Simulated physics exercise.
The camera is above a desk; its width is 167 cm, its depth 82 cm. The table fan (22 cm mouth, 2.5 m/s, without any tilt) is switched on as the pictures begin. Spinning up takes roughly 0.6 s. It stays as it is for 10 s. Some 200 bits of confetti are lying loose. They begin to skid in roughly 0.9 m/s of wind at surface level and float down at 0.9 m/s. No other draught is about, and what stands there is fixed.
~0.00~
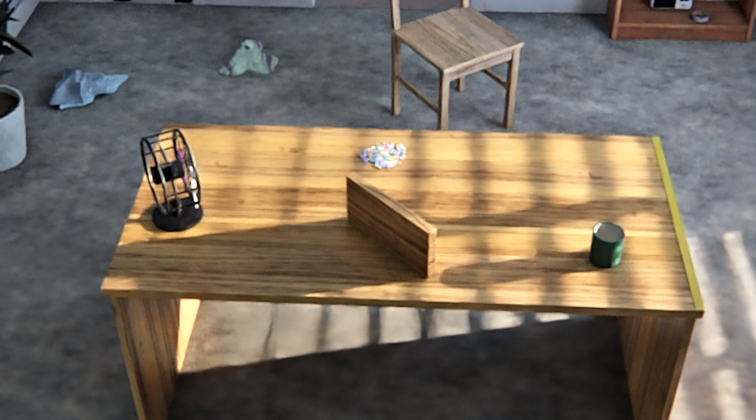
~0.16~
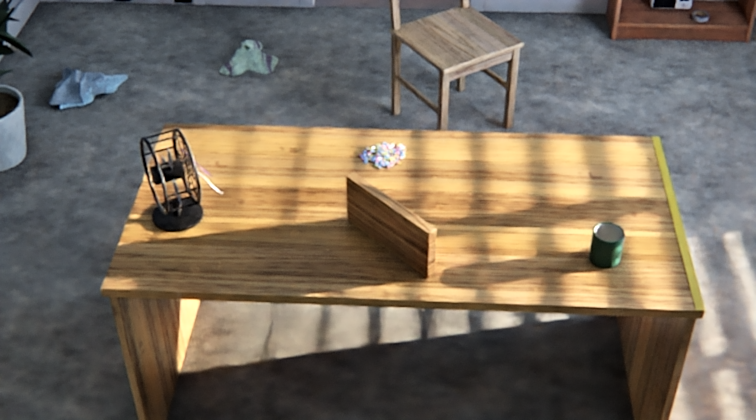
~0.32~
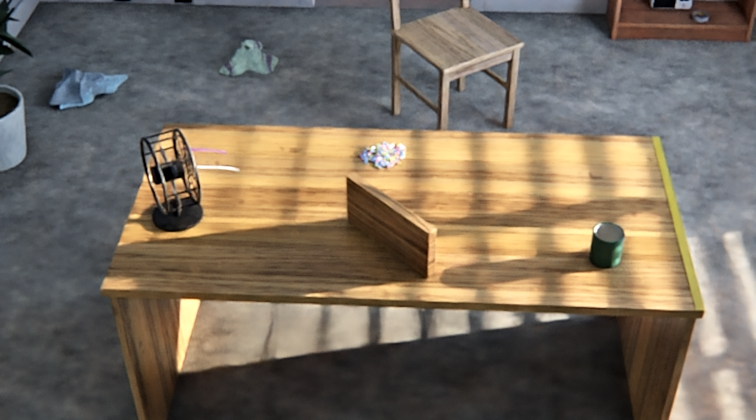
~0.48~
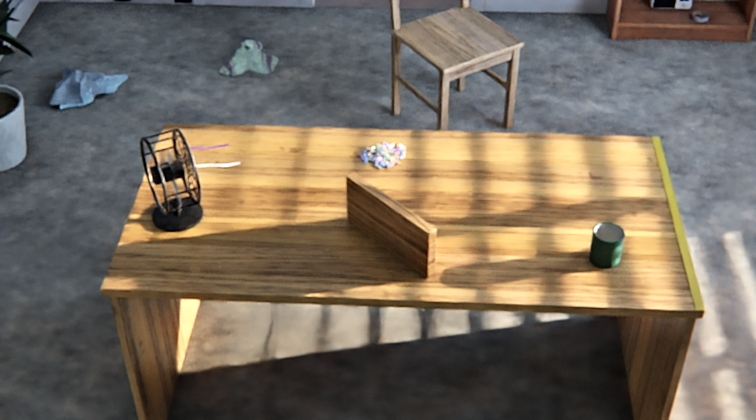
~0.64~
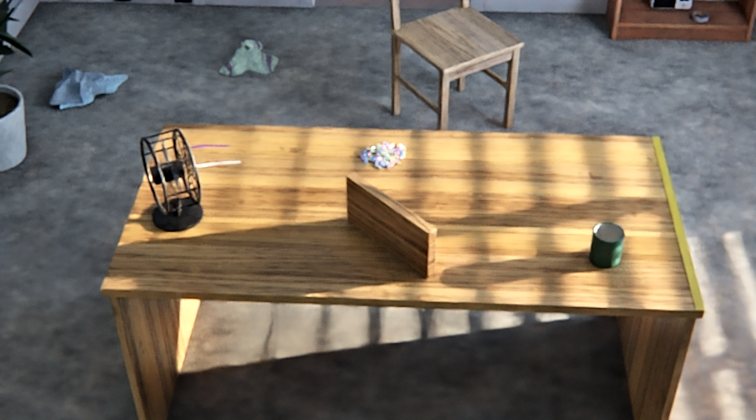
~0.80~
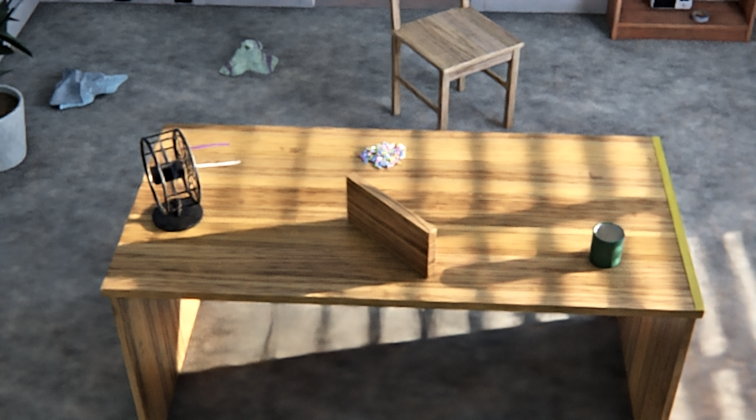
The clip opens on a wooden desk holding a black table fan, a pile of pale confetti, an upright wooden board and a green mug. Thin streamers on the fan lift and stretch out to the right, then waver slightly, while the confetti and everything else stay still.
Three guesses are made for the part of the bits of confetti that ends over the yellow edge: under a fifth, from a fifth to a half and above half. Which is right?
By then under a fifth are over the yellow edge.
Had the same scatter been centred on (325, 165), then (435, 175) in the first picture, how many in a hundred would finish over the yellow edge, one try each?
In turn about 0 %, 2 %.
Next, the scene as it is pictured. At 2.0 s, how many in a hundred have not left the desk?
Near 2 %.
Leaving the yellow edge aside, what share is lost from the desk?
Near 100 %.
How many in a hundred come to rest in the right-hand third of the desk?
About 0 %.
After 2.0 s, 0 % are over the yellow edge; 88 % have settled or left.
After 3.2 s, 0 % are over the yellow edge; 99 % have settled or left.
After 5.5 s, 0 % are over the yellow edge; 100 % have settled or left.
After 10.0 s, at the end, 0 % are over the yellow edge.
